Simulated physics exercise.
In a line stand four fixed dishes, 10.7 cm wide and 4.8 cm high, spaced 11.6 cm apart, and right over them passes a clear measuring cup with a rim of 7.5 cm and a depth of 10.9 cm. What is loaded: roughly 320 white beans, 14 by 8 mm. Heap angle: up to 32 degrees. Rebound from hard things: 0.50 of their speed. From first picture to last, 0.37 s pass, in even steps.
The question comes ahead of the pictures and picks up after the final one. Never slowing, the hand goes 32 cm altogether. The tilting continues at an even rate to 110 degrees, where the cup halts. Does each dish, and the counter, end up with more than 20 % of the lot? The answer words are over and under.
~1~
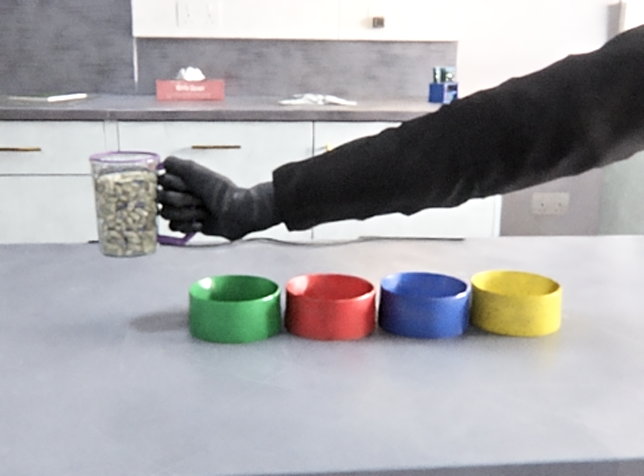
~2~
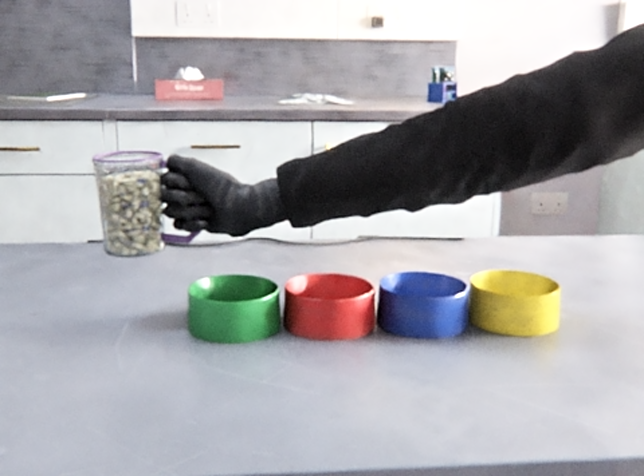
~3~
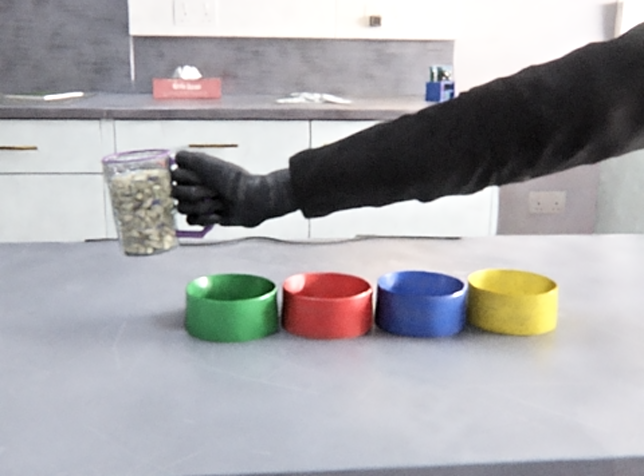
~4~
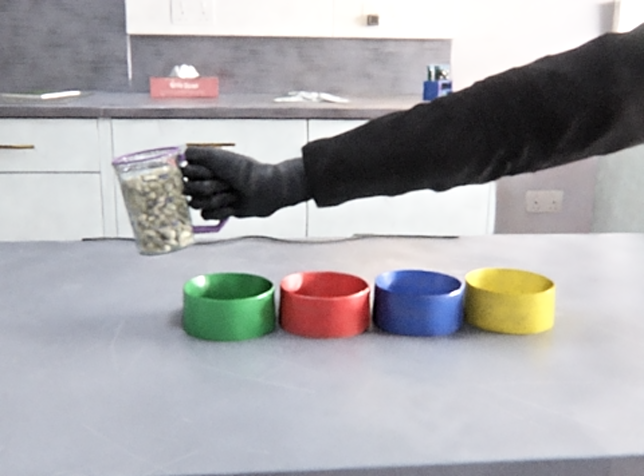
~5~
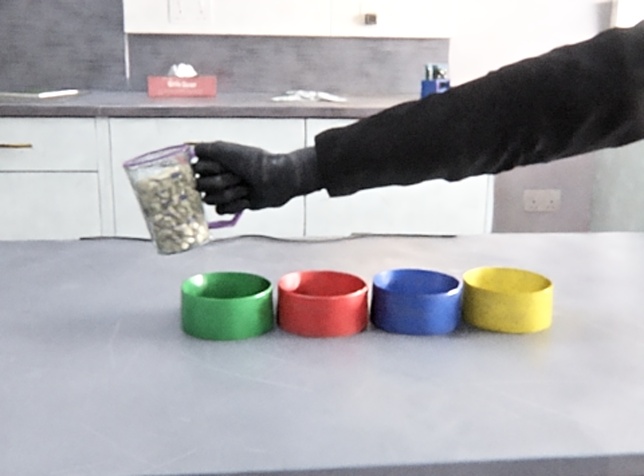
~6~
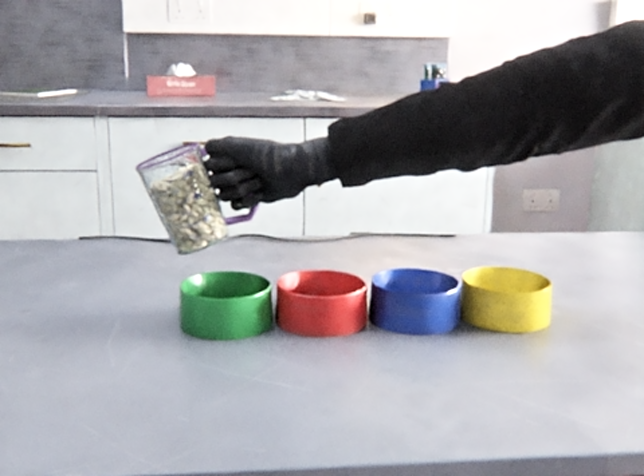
Red: Over. Blue: Under. Green: Under. Yellow: Under. Counter: Under.
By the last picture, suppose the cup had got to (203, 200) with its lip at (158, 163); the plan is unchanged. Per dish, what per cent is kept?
Final shares - red 100 %, blue 0 %, green 0 %, yellow 0 %.
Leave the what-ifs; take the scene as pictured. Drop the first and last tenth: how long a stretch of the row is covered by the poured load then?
Spread: Around 6 cm.
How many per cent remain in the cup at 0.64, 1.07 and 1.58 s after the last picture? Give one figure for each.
At the three moments: 100, 100 and 55 percent.
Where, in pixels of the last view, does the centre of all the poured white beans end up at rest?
Centre at rest: Approx. (325, 301) px.
Then, 0.64 s after the last picture, tilt 62 degrees; cup holds 100 %.
Then, 1.07 s after the last picture, tilt 90 degrees; cup holds 100 %.
Then, 1.58 s after the last picture, tilt 110 degrees; cup holds 55 %, red 40 %.
In the end, red 100 %, blue 0 %, green 0 %, yellow 0 %, counter 0 %.
